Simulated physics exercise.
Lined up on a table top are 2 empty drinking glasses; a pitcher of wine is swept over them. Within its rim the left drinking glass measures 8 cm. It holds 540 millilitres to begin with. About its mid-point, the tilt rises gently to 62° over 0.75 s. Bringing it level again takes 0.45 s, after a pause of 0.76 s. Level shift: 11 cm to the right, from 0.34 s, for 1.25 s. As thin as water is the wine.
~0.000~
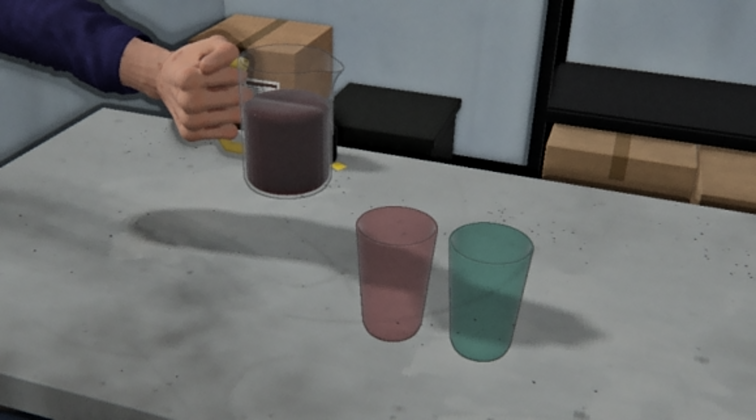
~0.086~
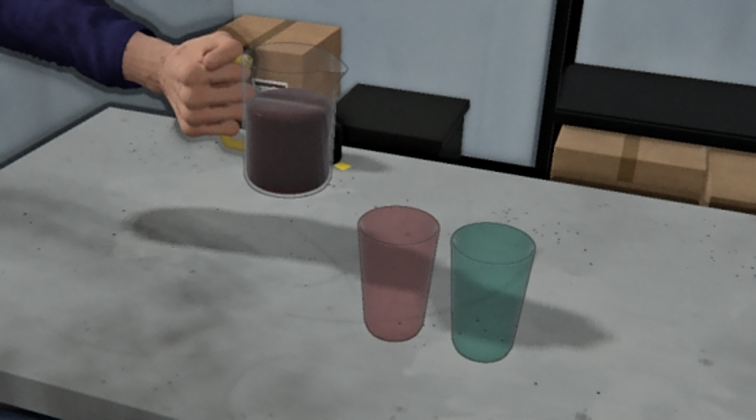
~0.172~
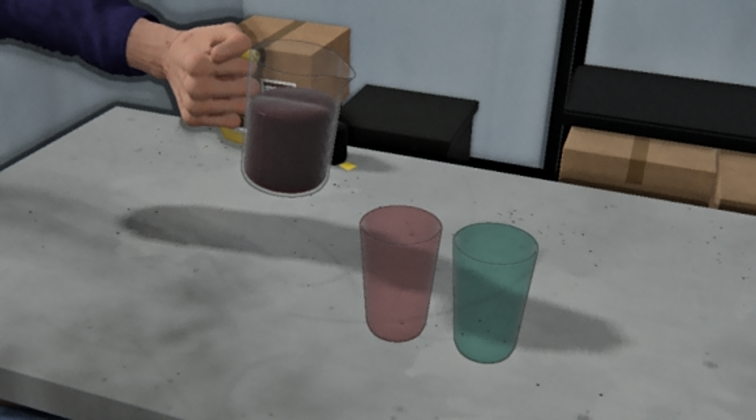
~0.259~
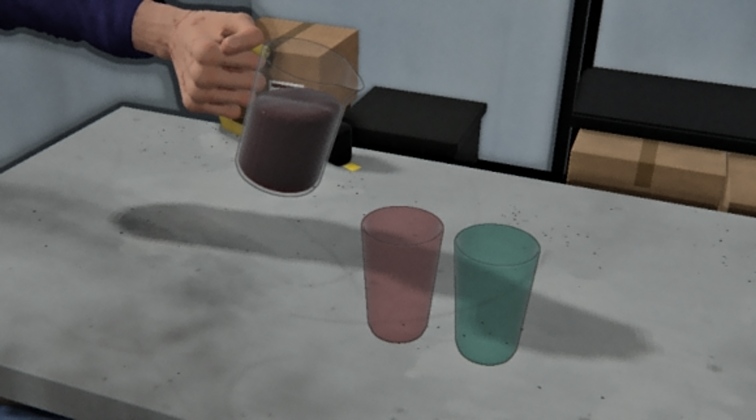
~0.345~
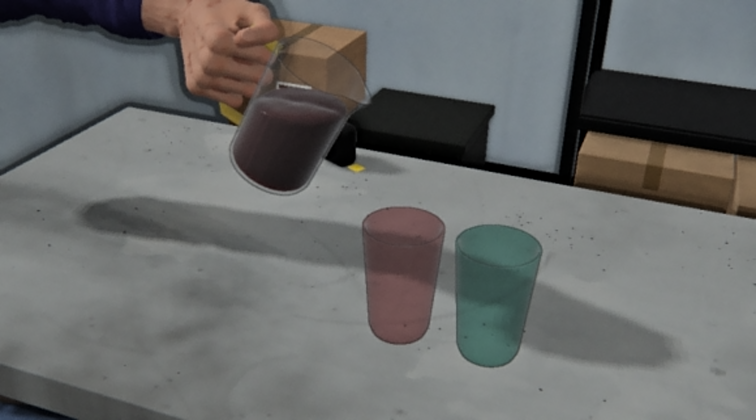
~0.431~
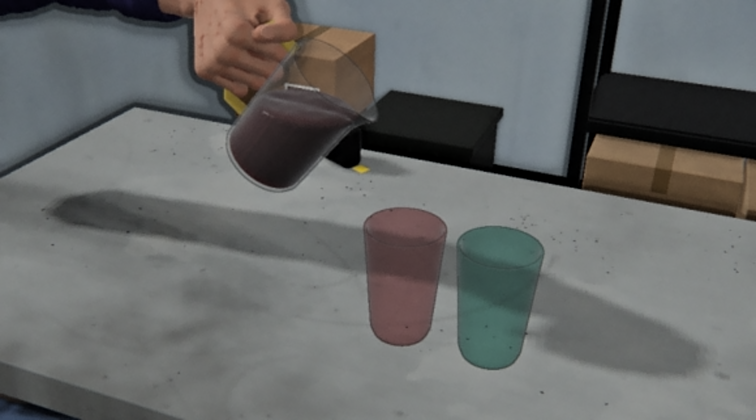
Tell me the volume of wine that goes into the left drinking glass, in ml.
I would say about 25 ml goes in.
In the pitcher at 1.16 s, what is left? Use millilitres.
About 410 ml.
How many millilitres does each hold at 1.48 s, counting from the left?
20 ml and 100 ml, left to right, roughly.
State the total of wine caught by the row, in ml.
Adding them up, it comes to close to 150 ml.
By 0.85 s the tilt is 62° and from the left they hold 25 ml, 0 ml, the pitcher 470 ml, and 0 ml is on the table top.
By 1.16 s the tilt is 62° and from the left they hold 25 ml, 45 ml, the pitcher 410 ml, and 35 ml is on the table top.
By 1.48 s the tilt is 62° and from the left they hold 25 ml, 95 ml, the pitcher 365 ml, and 35 ml is on the table top.
By 1.83 s the tilt is 13° and from the left they hold 25 ml, 130 ml, the pitcher 345 ml, and 35 ml is on the table top.
At rest from the left they hold 25 ml, 130 ml, the pitcher 345 ml, and 35 ml is on the table top.
